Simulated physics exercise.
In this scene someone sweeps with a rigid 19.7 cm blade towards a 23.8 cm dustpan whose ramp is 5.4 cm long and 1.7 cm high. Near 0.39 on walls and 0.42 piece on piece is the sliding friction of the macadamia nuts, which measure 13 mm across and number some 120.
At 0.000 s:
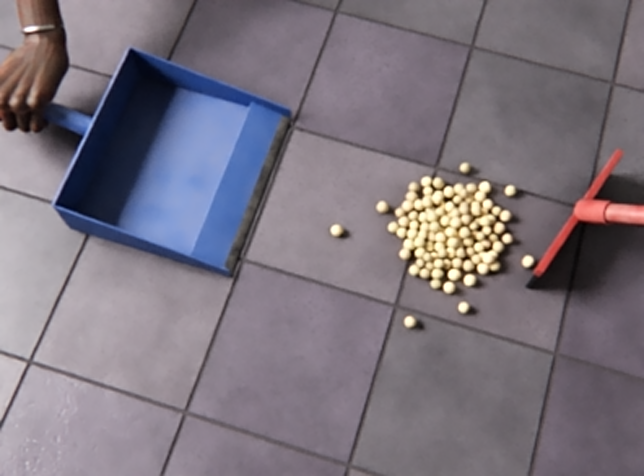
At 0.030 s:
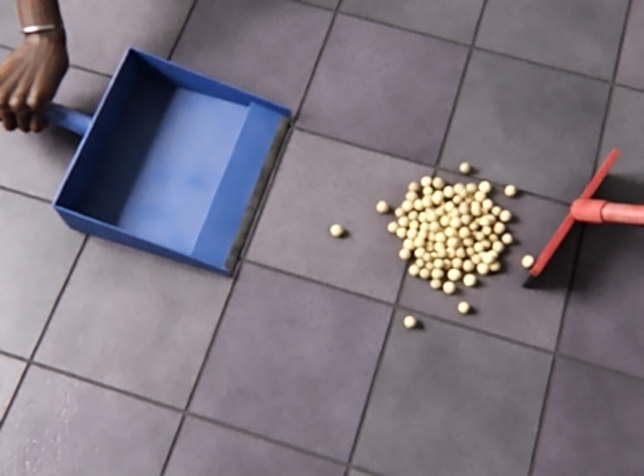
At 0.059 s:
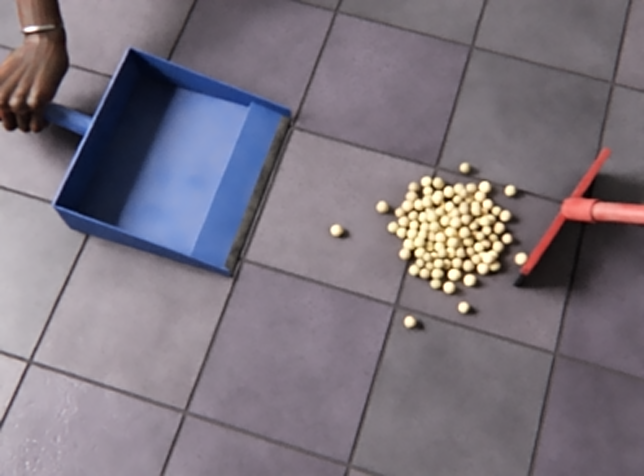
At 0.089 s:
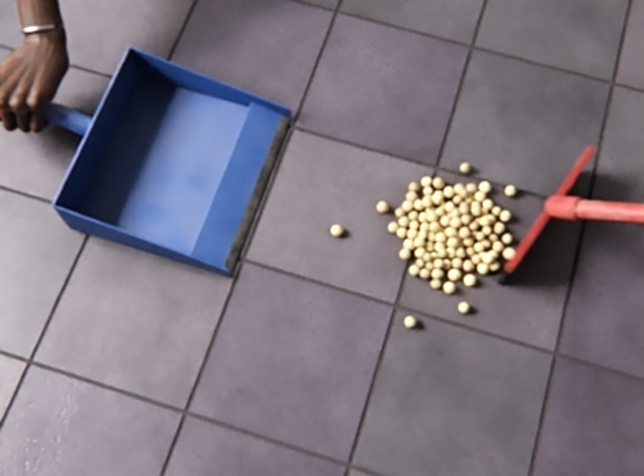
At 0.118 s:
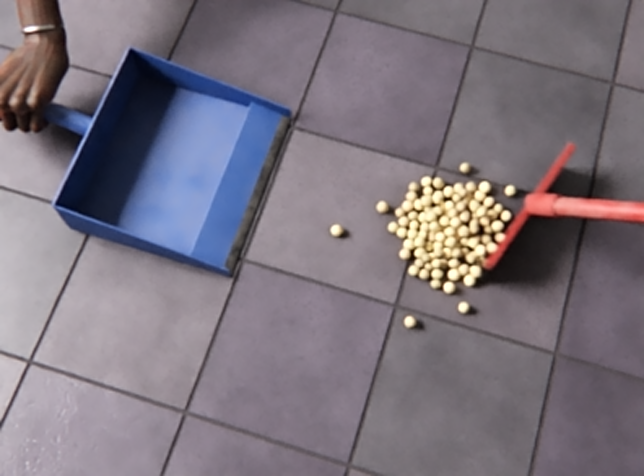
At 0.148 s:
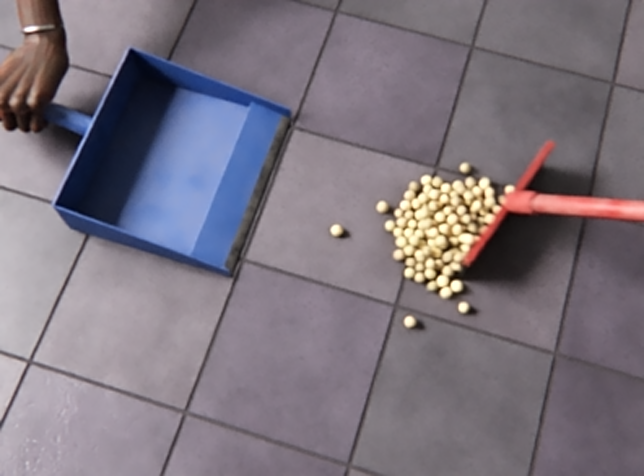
A red blade on a red handle slides left across grey floor tiles toward a loose pile of small, round, pale yellow pieces. It meets the pile's right edge and pushes into it, bunching the pieces leftward, while a hand at the left holds a blue dustpan still.
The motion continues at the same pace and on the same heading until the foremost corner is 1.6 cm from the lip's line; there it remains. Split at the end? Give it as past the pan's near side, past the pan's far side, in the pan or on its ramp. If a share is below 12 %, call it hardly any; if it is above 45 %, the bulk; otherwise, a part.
Past the pan's near side: Hardly any. Past the pan's far side: A part. In the pan or on its ramp: A part.
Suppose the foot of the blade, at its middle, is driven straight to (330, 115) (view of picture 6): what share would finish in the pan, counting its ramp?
Some 10 percent.
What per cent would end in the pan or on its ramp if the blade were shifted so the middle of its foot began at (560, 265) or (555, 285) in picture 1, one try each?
I'd put it near 25 per cent for the first and near 15 per cent for the second.
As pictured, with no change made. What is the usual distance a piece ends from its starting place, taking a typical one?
Roughly 26 centimetres.
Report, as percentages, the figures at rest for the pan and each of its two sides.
Tally in %: Near side 10; far side 30; pan 20.
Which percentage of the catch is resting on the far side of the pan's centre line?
I'd put it at around 70 per cent.
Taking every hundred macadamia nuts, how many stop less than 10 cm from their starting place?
Around 5 in a hundred.
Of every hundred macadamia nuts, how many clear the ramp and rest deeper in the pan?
Some 0 per cent.
After 0.31 s, middle of the blade 17 cm from the lip; 0 % over the lip, far side 15 %, near side 0 %.
After 0.41 s, middle of the blade 8 cm from the lip; 0 % over the lip, far side 25 %, near side 5 %.
After 0.65 s, middle of the blade 5 cm from the lip; 25 % over the lip, far side 30 %, near side 10 %.
In the end, at 1.4 s, near side 10 %, far side 30 %, pan 20 %, in front of the lip or behind the blade 45 %.
